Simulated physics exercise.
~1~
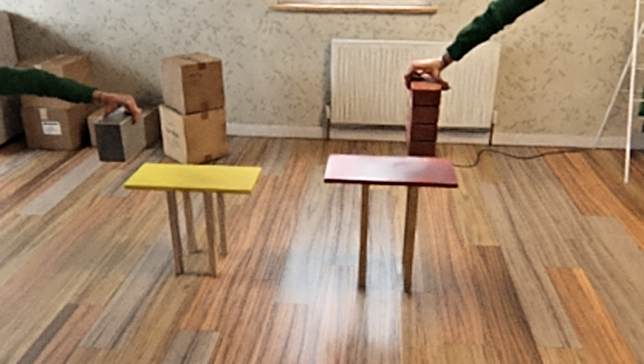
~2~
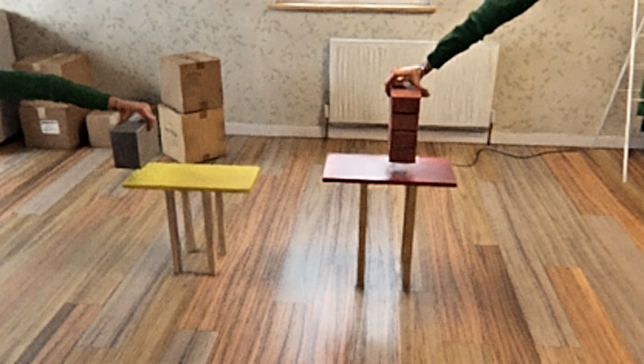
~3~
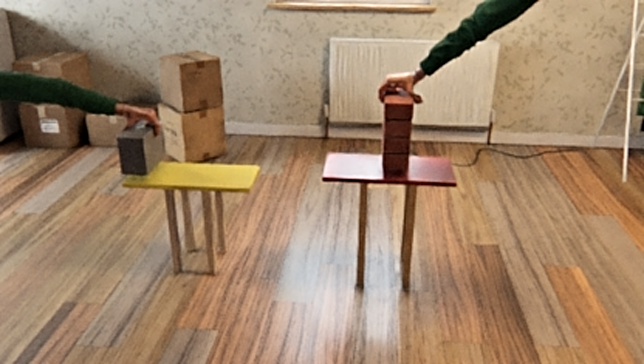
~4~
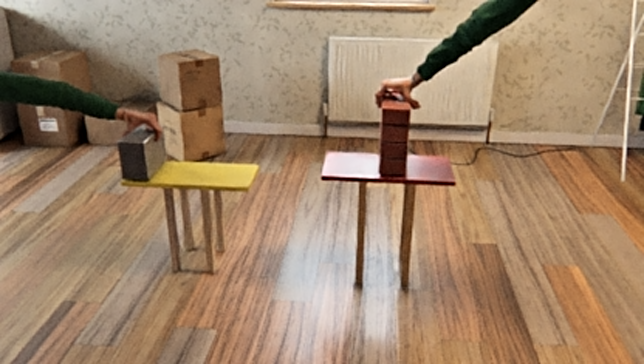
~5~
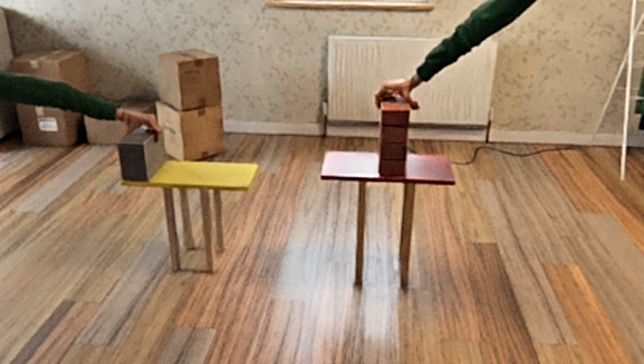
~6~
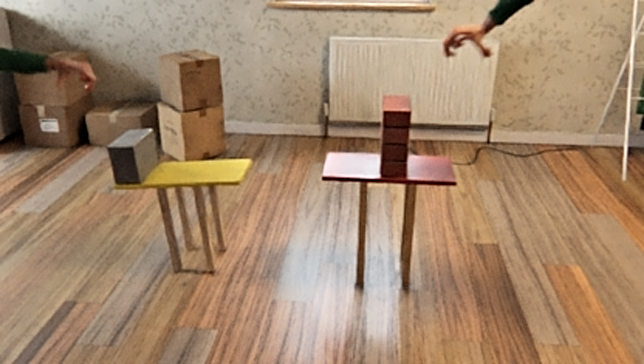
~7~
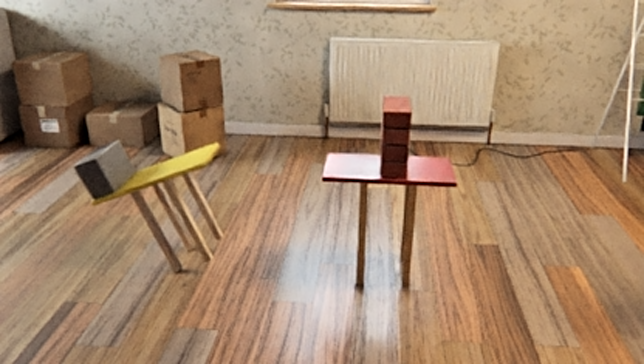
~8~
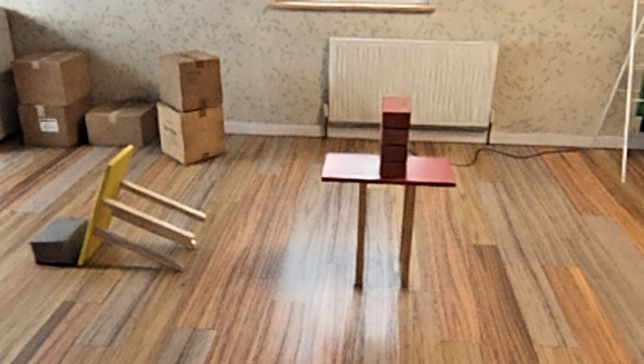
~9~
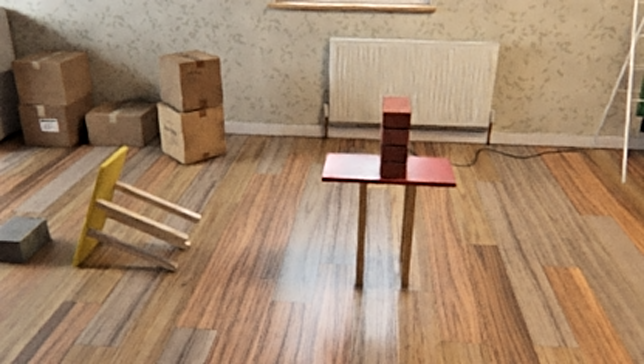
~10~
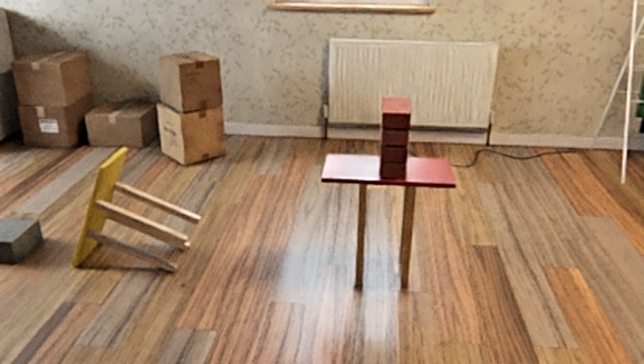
Grey slab set on a yellow stand's left edge tipping it over once released, while stacked red bricks stay on a red stand.
